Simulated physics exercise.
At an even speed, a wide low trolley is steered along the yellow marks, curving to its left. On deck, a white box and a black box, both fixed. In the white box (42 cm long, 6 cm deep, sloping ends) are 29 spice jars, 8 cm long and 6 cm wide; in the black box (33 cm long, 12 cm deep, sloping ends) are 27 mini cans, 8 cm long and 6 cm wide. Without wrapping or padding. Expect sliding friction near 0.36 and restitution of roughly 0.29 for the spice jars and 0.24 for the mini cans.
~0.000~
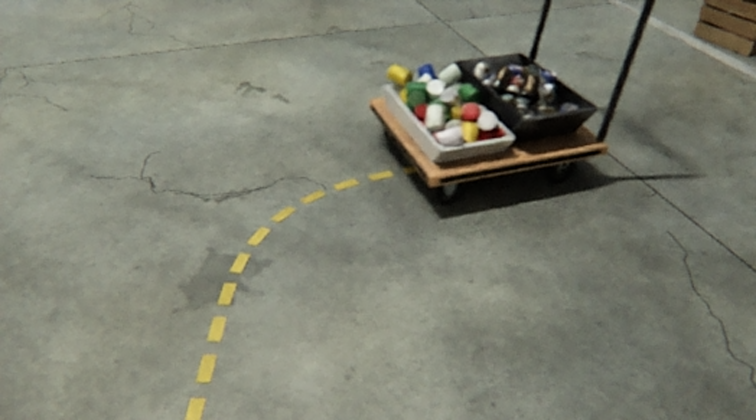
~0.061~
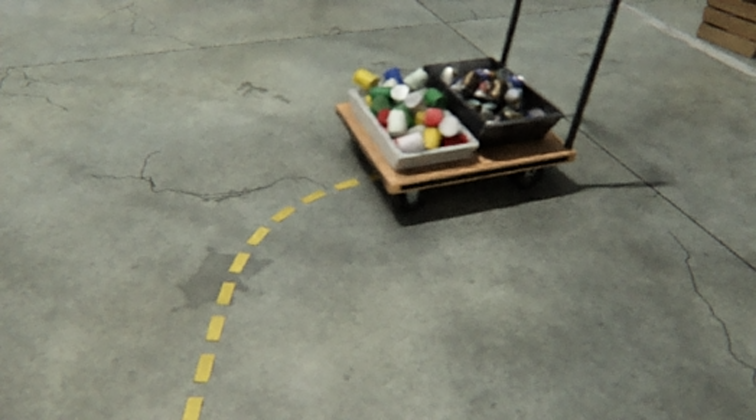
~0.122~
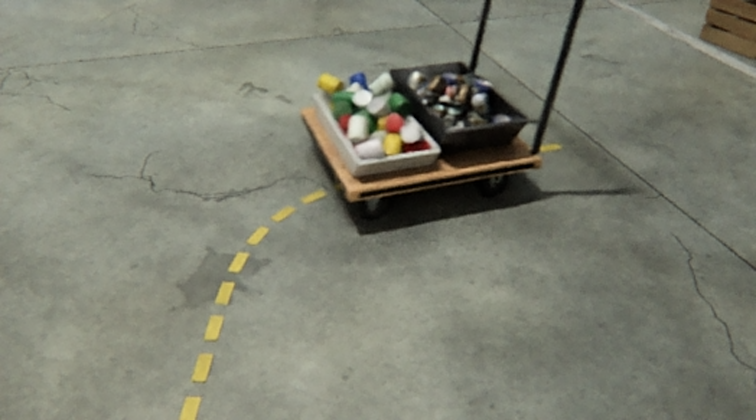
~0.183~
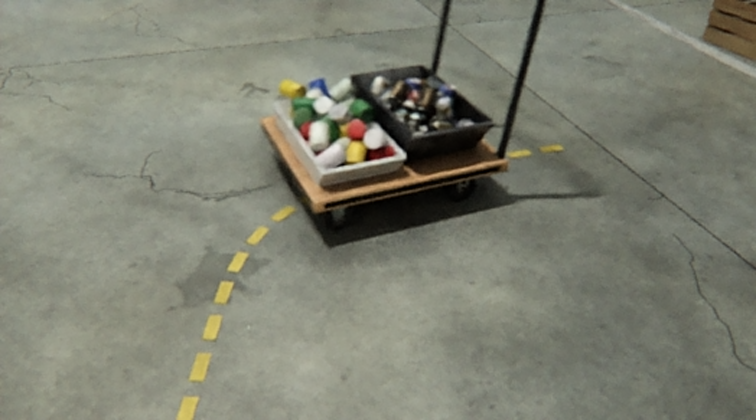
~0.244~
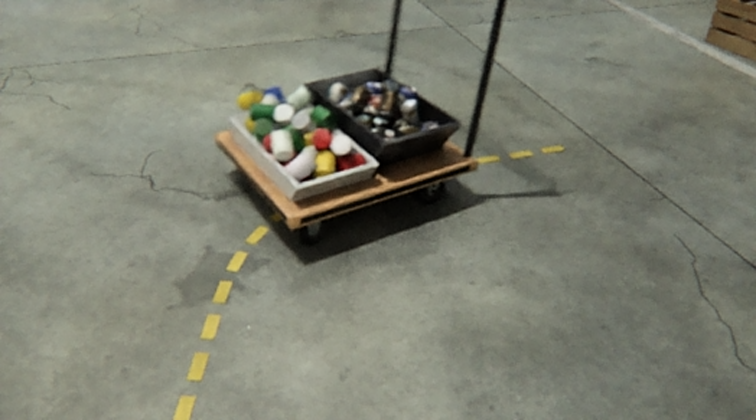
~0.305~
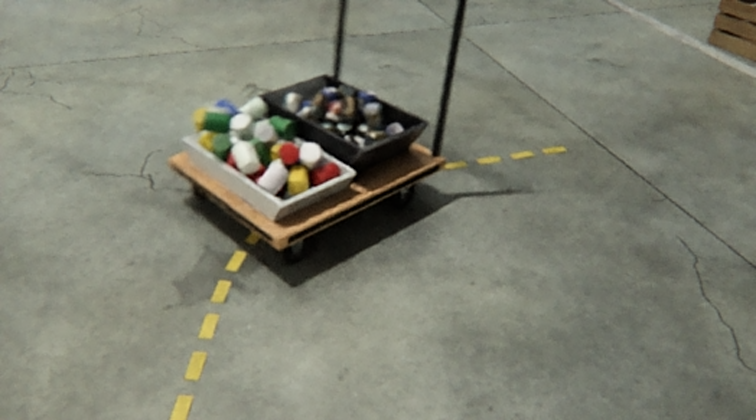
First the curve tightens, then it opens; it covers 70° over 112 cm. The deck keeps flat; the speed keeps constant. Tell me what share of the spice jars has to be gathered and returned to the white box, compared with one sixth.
The spillage surpasses a sixth of the load.
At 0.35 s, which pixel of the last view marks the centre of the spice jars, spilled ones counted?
At about (230, 163).
After 0.35 s, white box 27 in, 2 out and black box 27 in, 0 out.
After 0.45 s, white box 24 in, 5 out and black box 27 in, 0 out.
After 0.60 s, white box 21 in, 8 out and black box 27 in, 0 out.
Outcome (at 1.06 s), white box 20 in, 9 out and black box 27 in, 0 out. Asked share, 9 of 29, 31 per cent.
